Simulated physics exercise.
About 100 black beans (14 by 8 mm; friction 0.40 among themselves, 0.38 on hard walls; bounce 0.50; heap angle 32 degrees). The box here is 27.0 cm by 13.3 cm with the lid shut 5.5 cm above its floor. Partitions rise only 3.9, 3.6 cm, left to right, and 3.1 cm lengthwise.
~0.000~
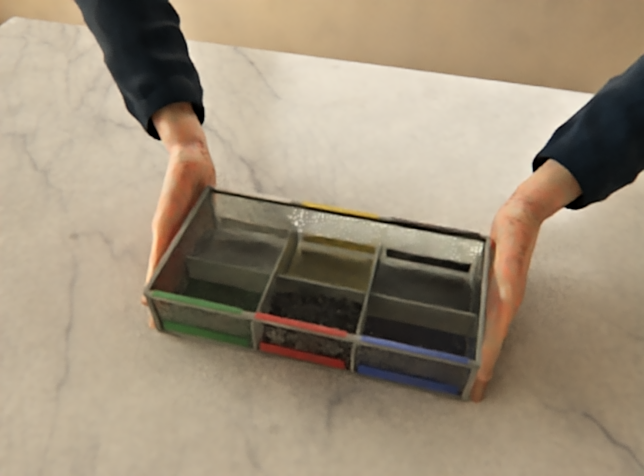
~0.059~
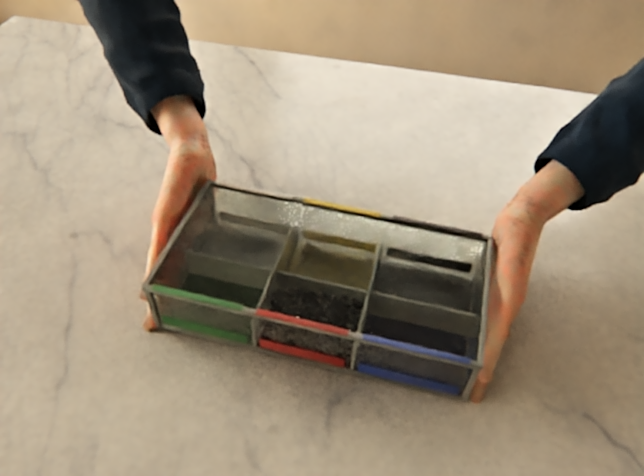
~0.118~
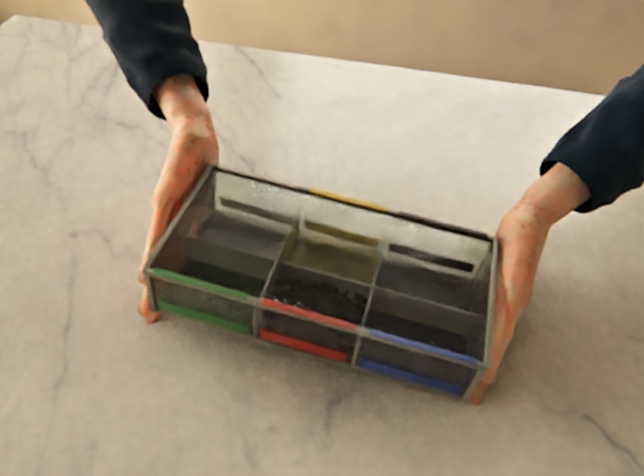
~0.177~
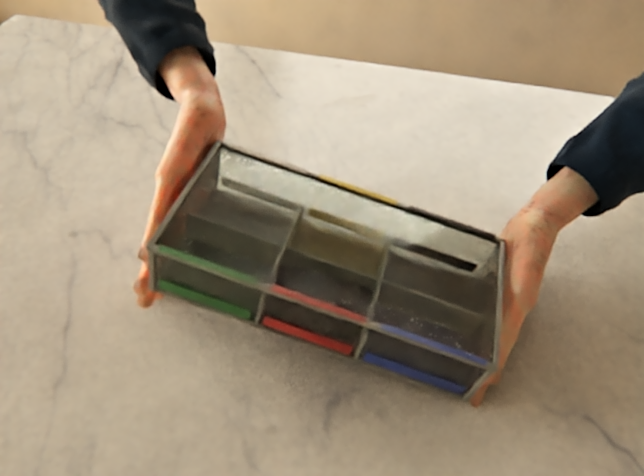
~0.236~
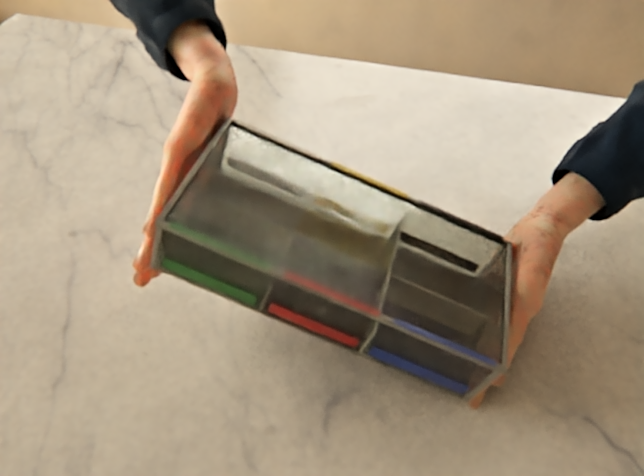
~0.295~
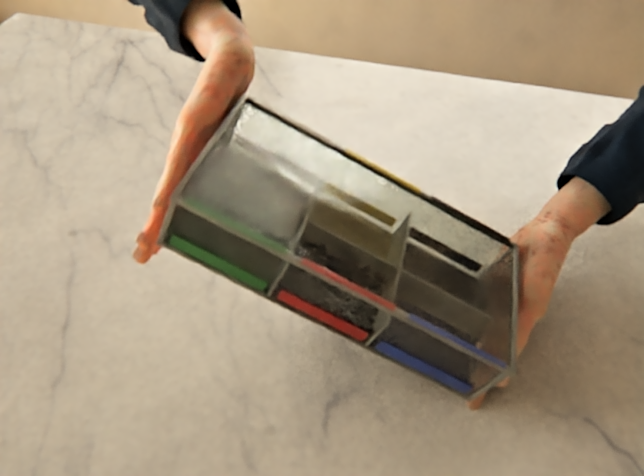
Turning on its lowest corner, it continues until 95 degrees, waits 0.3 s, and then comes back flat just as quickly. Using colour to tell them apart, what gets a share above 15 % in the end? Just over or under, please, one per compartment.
Red: Over, blue: Over, green: Under, yellow: Under, white: Under, black: Over.
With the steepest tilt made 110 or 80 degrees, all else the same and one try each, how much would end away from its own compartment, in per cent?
Close to 100 in a hundred first, and 45 in a hundred second.
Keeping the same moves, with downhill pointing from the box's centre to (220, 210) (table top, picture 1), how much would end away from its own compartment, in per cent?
I'd say close to 55 %.
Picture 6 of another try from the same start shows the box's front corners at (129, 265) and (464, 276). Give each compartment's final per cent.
By the end, red has 20%, blue has 0%, green has 0%, yellow has 0%, white has 75% and black has 0%.
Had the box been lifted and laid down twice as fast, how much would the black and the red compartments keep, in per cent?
You'd end up with black at 35 percent and red at 20 percent.
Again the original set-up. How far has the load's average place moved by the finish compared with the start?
It moves around 9.5 centimetres.
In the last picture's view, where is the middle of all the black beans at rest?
Look around (436, 342) in the last picture.
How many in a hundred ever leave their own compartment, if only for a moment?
About 80 per cent.
After 1.24 s, tilt 95 degrees; red 30 %, blue 45 %, black 25 %.
After 1.87 s, tilt 48 degrees; red 20 %, blue 45 %, black 35 %.
After 2.55 s, tilt 0 degrees; red 20 %, blue 45 %, black 35 %.
At rest (3.0 s), red 20 %, blue 45 %, green 0 %, yellow 0 %, white 0 %, black 35 %.
